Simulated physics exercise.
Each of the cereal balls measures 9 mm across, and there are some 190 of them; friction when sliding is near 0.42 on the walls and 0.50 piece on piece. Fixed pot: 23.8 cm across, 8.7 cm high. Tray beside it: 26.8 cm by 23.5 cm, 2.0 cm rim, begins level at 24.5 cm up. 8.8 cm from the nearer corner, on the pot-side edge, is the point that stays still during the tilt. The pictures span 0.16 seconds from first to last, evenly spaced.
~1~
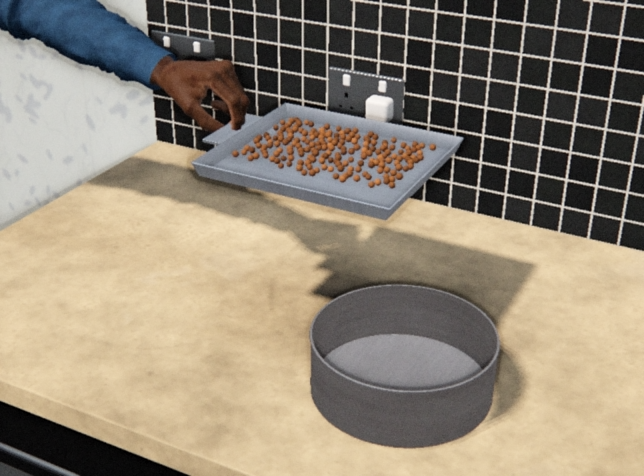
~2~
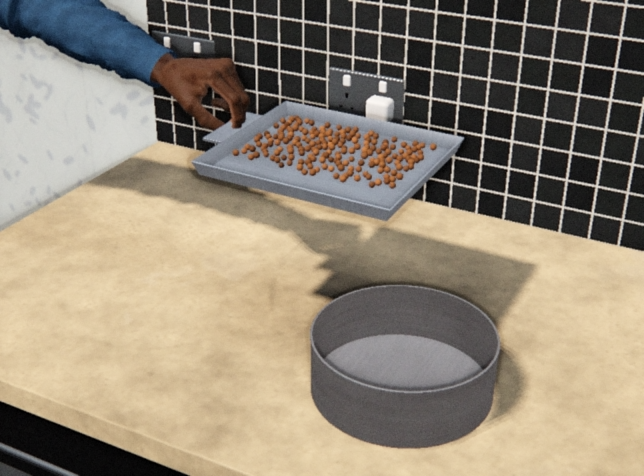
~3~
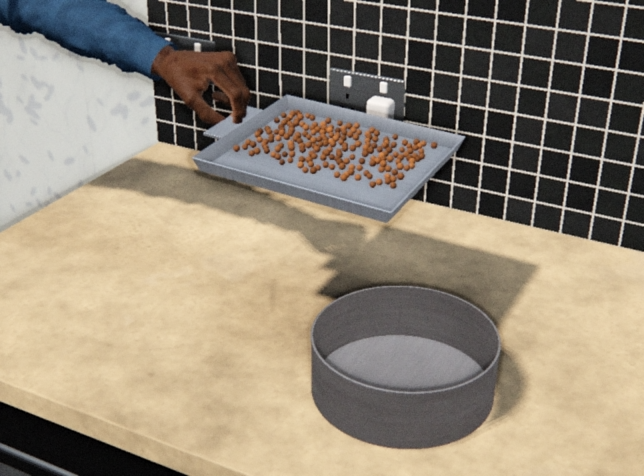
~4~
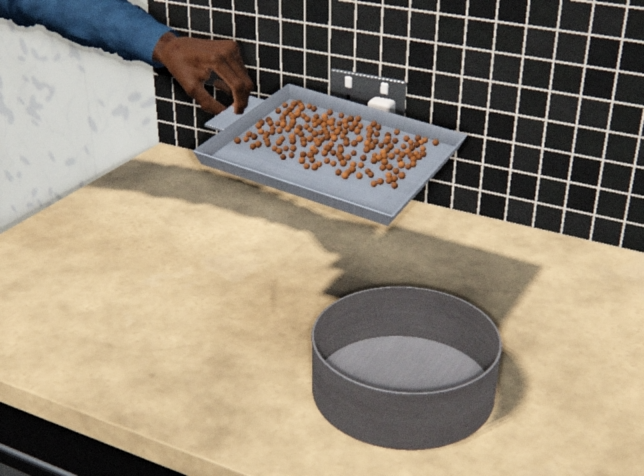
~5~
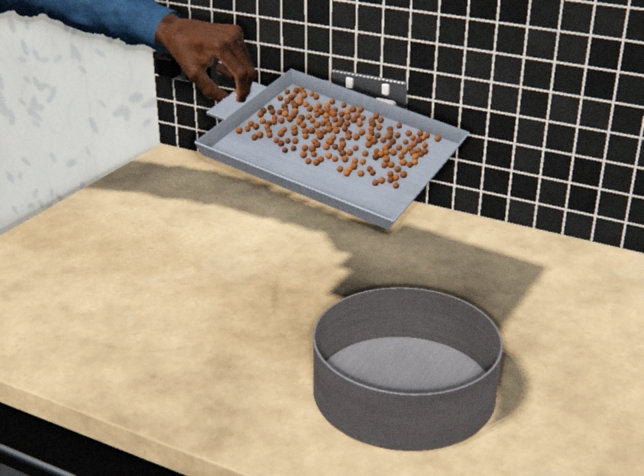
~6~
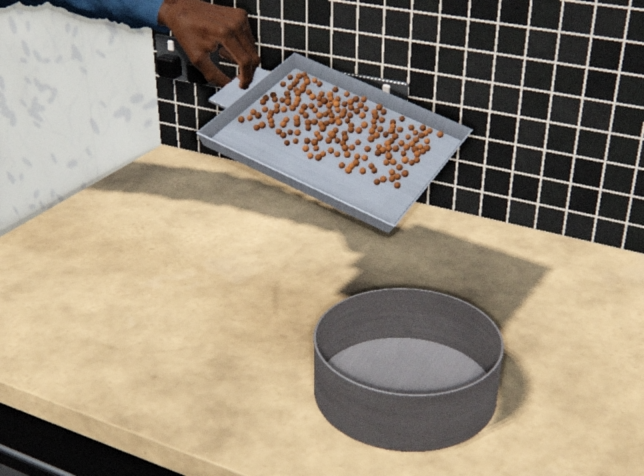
The video shows a hand in a blue sleeve holding a grey tray of small brown balls above a counter with a round grey pot, then gradually tilting it so its right front corner lowers while the handle side rises.
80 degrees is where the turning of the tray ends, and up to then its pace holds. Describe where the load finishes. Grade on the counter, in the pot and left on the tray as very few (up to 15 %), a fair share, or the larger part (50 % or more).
Counter: Very few; pot: The larger part; tray: Very few.
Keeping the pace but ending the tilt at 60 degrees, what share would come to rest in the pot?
60 percent.
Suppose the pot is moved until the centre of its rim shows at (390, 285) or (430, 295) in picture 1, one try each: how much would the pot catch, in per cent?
15 % and 30 %.
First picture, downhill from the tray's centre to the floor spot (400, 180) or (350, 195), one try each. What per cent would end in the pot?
I'd put it at roughly 35 per cent for the first tilt and roughly 95 per cent for the second.
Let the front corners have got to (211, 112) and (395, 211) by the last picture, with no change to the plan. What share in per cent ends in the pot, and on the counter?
Split: Pot = 30, counter = 75.
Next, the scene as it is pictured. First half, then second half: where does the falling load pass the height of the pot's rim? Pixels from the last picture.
(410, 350) or so first, later (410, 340).
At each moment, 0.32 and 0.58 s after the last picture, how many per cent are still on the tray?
100 then 5.
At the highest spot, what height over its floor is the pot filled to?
I'd put it at close to 2.0 centimetres.
Then, 0.19 s after the last picture, tilt 49 degrees; the tray holds 100 %, the pot 0 %.
Then, 0.32 s after the last picture, tilt 72 degrees; the tray holds 100 %, the pot 0 %.
Then, 0.58 s after the last picture, tilt 80 degrees; the tray holds 5 %, the pot 85 %.
In the end, counter 0 %, pot 95 %, tray 0 %.
